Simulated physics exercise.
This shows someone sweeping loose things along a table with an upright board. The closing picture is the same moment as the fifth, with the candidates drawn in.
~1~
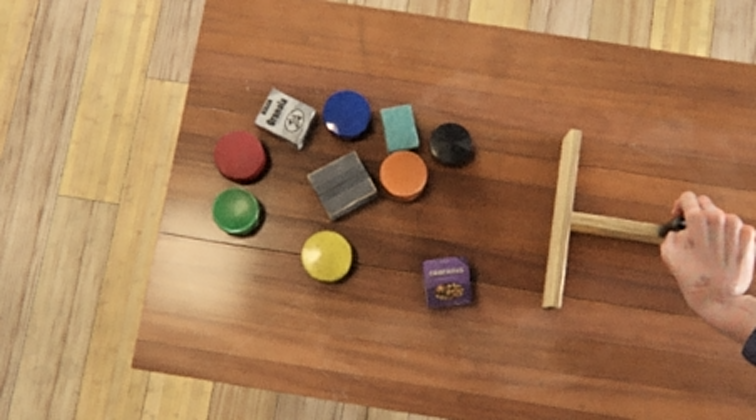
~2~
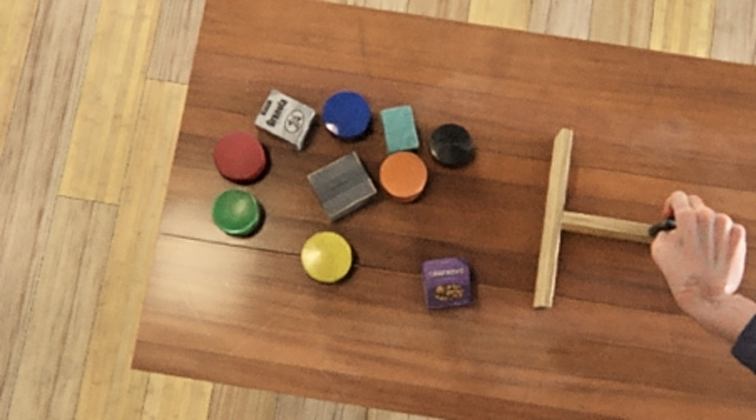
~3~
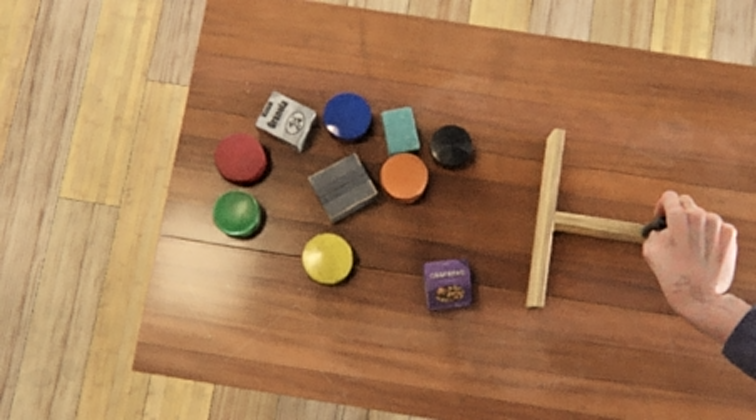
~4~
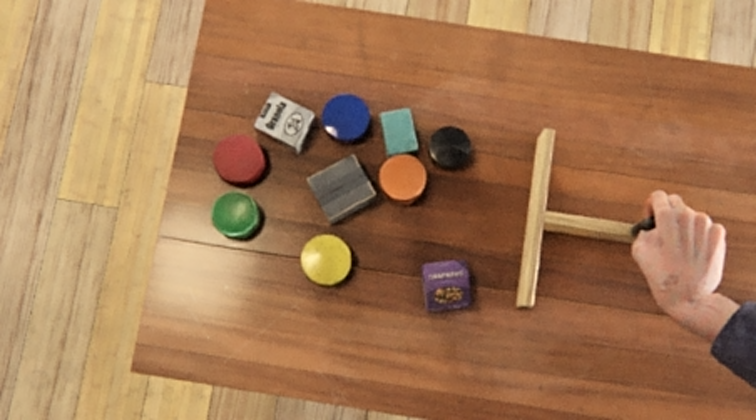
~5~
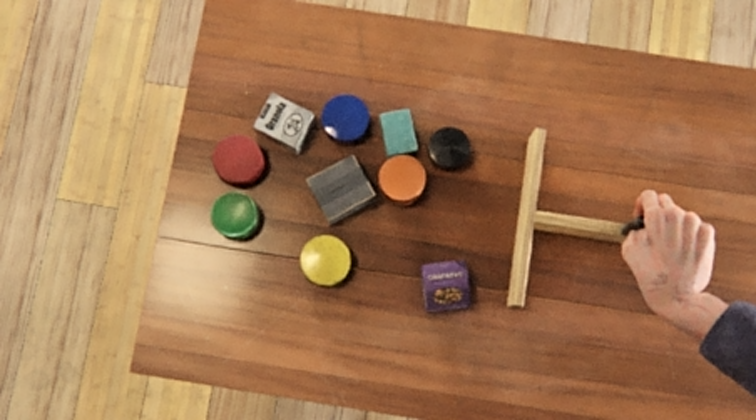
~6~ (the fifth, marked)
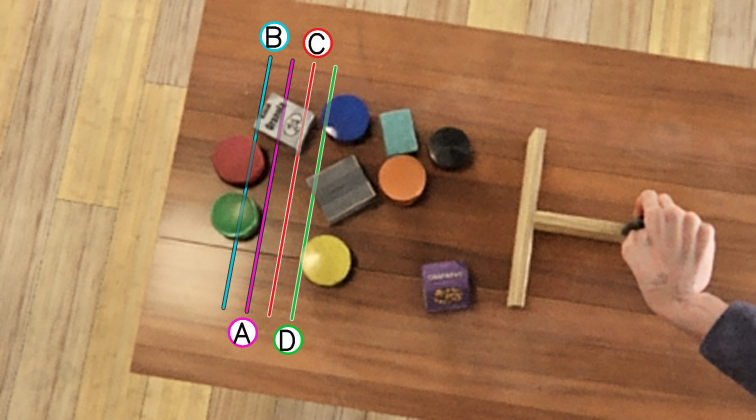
On a wooden table, a hand slides an upright board left toward scattered small objects.
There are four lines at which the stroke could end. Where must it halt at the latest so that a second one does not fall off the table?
As far as mark B.
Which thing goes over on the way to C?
The white box.
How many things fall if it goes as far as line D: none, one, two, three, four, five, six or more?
By then, none.
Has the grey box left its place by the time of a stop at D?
Yes.
On the marked copy, A at (270, 183); B at (248, 179); C at (292, 186); D at (314, 190).
With B. Early on, board (427, 200); blue pot (339, 117); purple packet (387, 278).
Further on, board (324, 184); green tub (211, 223); blue pot (290, 65).
At the end, board (247, 172); green tub (156, 238); white box (192, 93); none fallen.
As for the rest, A is within the limit but short; C is within the limit but short; D is within the limit but short.
